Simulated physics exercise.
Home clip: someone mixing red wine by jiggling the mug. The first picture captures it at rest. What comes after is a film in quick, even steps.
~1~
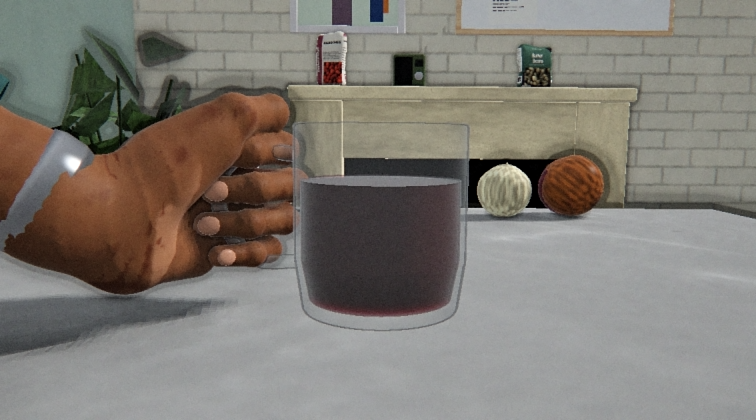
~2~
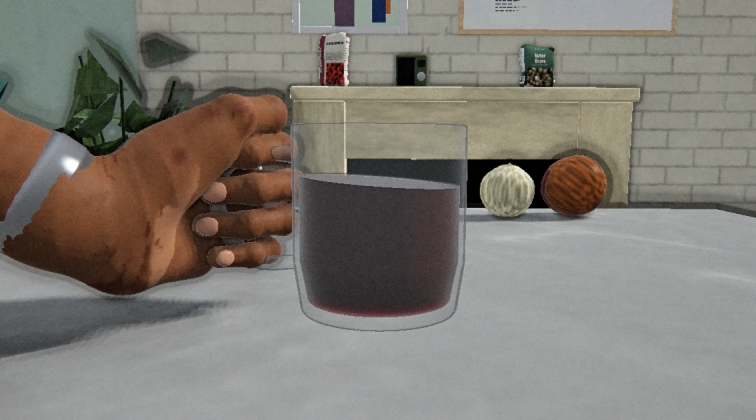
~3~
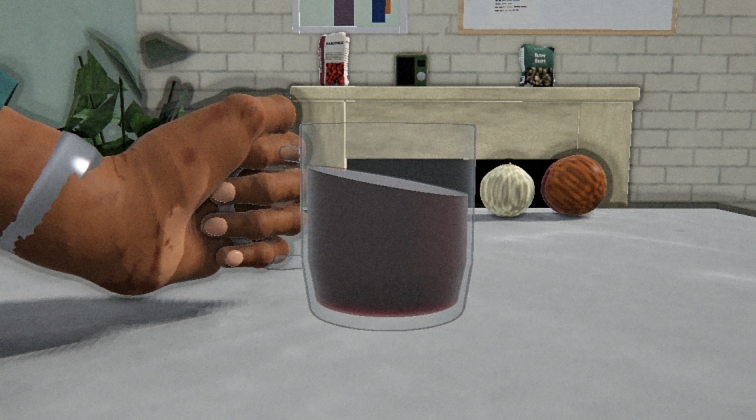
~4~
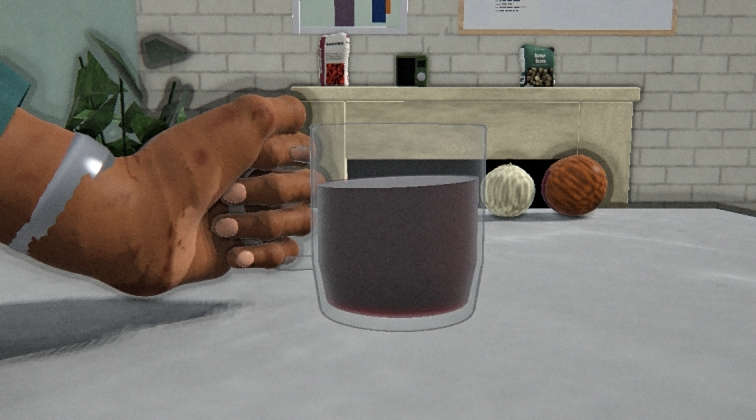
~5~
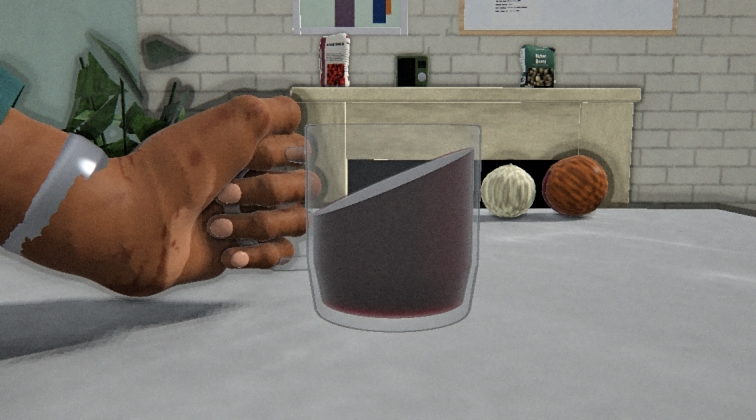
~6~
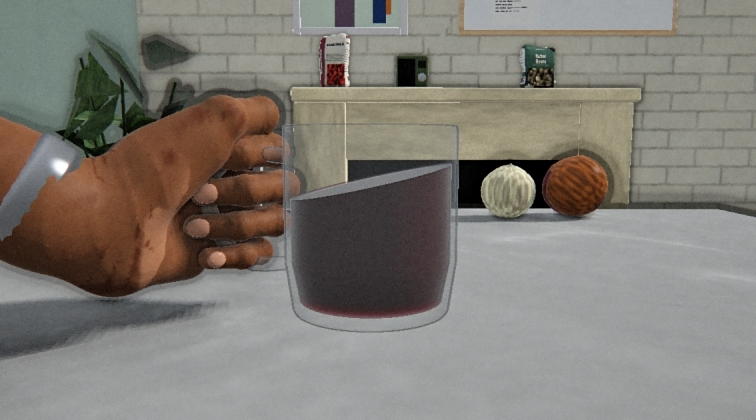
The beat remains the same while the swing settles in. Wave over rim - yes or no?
Yes, over.
Soon after, the highest wave so far goes over the rim.
In the end, the highest wave so far goes over the rim; some is on the top.
